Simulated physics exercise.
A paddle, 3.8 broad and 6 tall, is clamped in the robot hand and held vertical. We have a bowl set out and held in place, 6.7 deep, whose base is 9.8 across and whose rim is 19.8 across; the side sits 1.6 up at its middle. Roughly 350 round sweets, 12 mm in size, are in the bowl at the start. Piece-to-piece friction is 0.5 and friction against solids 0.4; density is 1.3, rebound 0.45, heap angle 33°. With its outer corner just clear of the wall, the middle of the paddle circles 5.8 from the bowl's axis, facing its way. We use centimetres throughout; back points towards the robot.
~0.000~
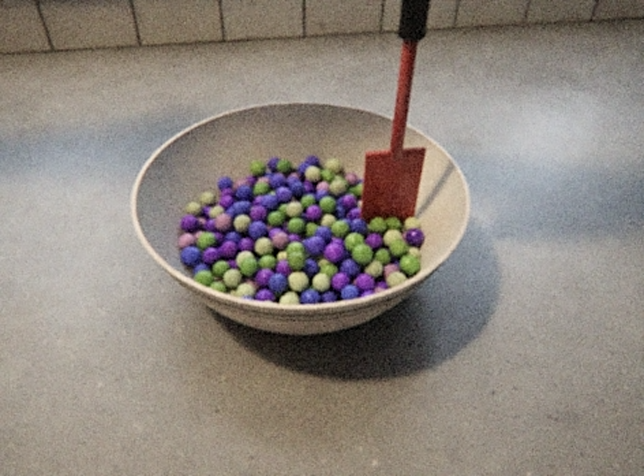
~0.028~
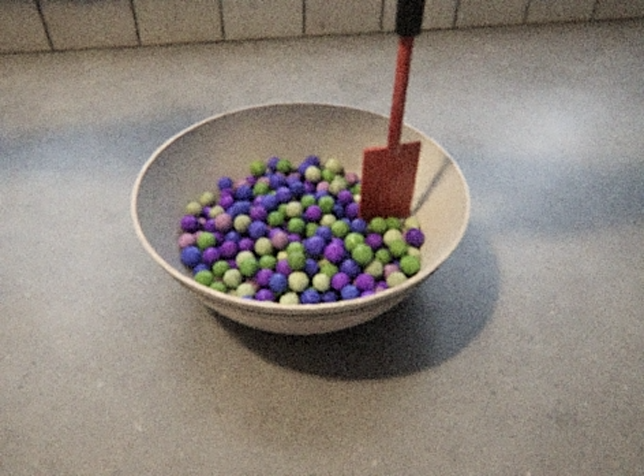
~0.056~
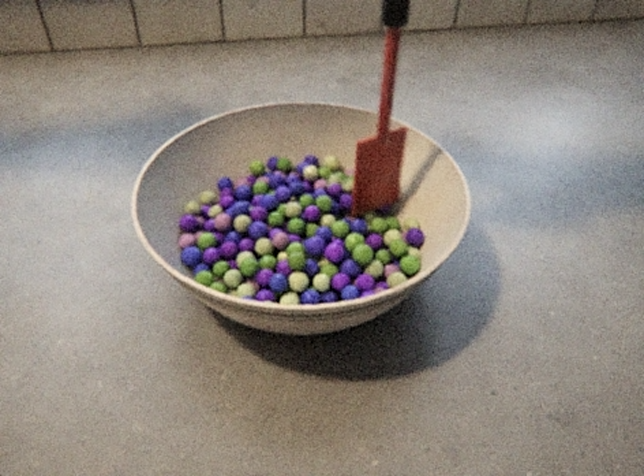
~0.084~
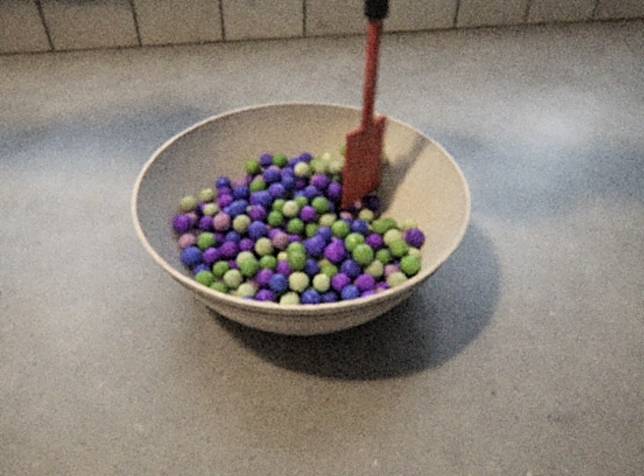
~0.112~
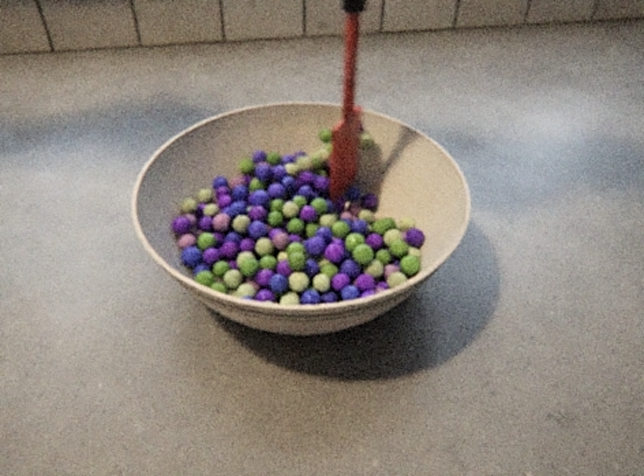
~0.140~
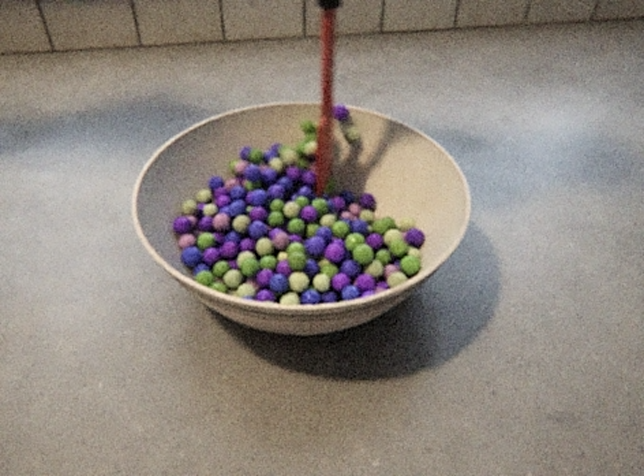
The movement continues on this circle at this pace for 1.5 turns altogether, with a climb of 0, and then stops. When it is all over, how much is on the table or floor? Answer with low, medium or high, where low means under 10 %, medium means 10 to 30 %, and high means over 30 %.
Medium.
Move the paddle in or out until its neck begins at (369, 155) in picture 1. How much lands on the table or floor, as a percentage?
I'd say around 5 per cent.
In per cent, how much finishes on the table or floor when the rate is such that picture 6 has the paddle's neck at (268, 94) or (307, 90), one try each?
Near 35 in a hundred for the first and near 20 in a hundred for the second.
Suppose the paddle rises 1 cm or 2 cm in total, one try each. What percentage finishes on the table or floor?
Near 10 in a hundred, then 5 in a hundred.
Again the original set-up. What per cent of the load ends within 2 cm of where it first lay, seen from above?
Roughly 10 percent of the load.
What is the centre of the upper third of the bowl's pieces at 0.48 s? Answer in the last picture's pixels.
The upper third is centred close to (334, 273).
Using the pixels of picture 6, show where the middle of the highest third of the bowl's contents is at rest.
At about (258, 272).
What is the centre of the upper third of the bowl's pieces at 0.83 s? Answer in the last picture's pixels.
Around (276, 157).
After 0.48 s, 251° round, highest piece 9 above the table; 337 in the bowl, 6 on the table or floor, 7 in flight or on the tool.
After 0.83 s, 76° round, highest piece 9 above the table; 311 in the bowl, 33 on the table or floor, 6 in flight or on the tool.
After 1.20 s, 180° round, highest piece 7 above the table; 294 in the bowl, 56 on the table or floor.
After 1.90 s, 180° round, highest piece 6 above the table; 294 in the bowl, 56 on the table or floor.
In the end, 294 in the bowl, 56 on the table or floor. That is 16 % on the table or floor.
